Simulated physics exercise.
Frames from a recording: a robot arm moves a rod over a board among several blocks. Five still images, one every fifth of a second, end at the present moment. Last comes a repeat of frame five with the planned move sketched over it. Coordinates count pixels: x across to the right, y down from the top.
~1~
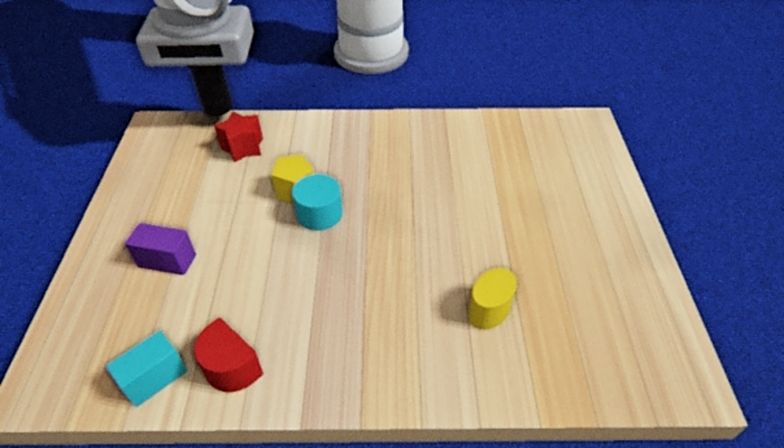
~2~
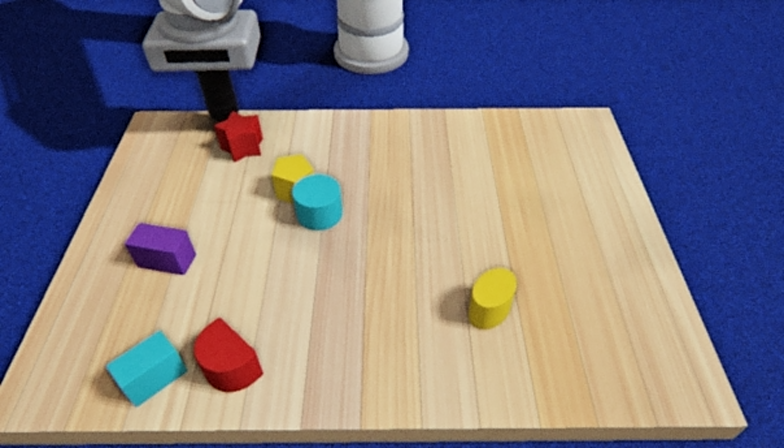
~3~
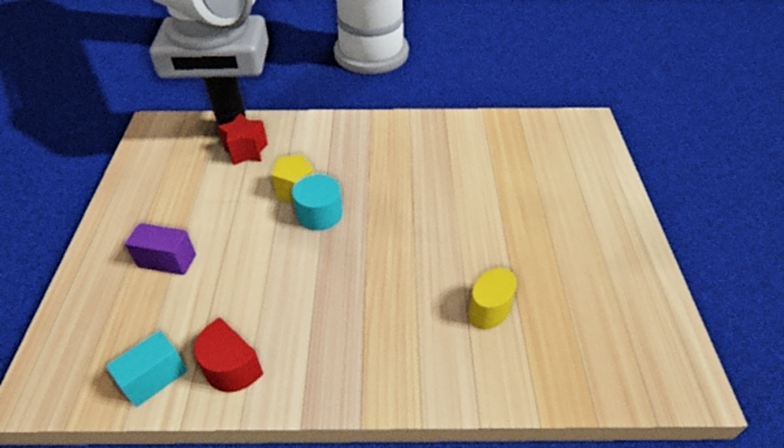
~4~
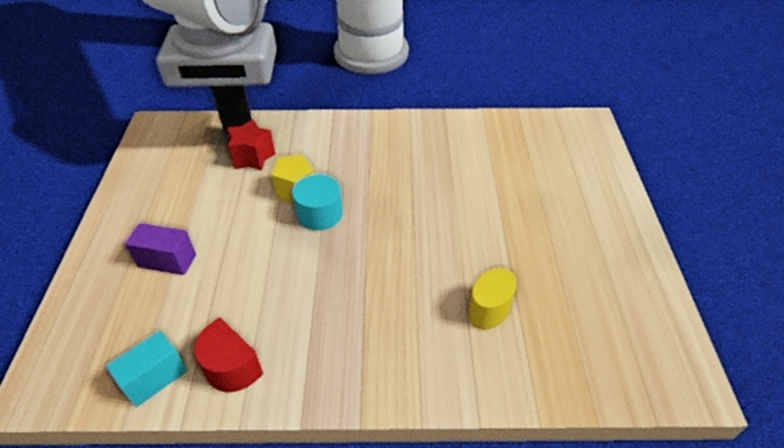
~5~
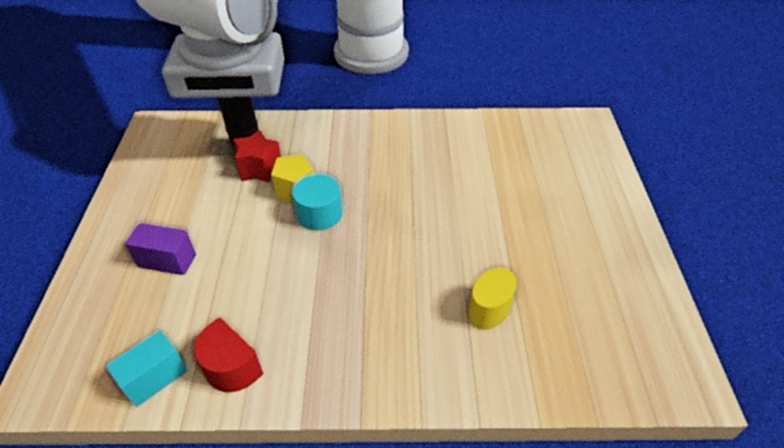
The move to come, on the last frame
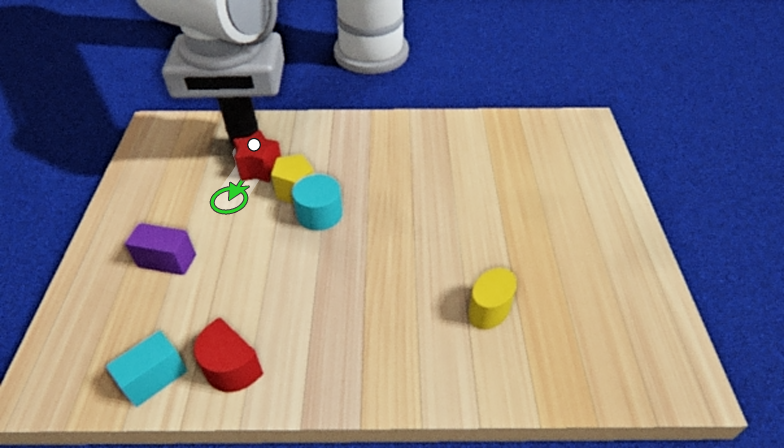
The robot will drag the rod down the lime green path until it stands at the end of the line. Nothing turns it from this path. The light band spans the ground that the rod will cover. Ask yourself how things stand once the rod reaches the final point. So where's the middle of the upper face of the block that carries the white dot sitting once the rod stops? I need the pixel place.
The top centre is at (255, 180).
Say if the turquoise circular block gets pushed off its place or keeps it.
That one moves away.
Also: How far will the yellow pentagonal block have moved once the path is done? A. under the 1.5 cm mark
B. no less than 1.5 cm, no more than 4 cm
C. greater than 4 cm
A (under the 1.5 cm mark)
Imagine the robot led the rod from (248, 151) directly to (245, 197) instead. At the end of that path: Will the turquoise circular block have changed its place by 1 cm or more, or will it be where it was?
It gets moved.
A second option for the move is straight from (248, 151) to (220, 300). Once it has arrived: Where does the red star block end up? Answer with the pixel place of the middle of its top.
Most likely (264, 191).
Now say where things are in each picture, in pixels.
Rod tip at (218, 109); block tops, purple oblong at (156, 237); red star block at (238, 124); yellow pentagonal block at (292, 167); turquoise circular block at (316, 190), in the first frame.
Rod at (224, 113); blocks unchanged, in the second frame.
Rod at (231, 120); red star block at (241, 127), in the third frame.
Rod at (238, 128); red star block at (247, 133), in the fourth frame.
Rod at (245, 139); purple oblong at (156, 237); red star block at (254, 145); yellow pentagonal block at (292, 167); turquoise circular block at (316, 190), in the fifth frame.
Path on the board, from (248, 151) by way of (251, 166) and (241, 183) to (229, 200); the dot is on the red star block.
On the path given first. Halfway along, rod at (243, 163); red star block at (260, 166), turned 15° anticlockwise; yellow pentagonal block at (296, 171); turquoise circular block at (322, 193).
At the end, rod at (225, 188); purple oblong in place; red star block at (255, 180), turned 45° anticlockwise; yellow pentagonal block at (297, 172); turquoise circular block at (324, 194).
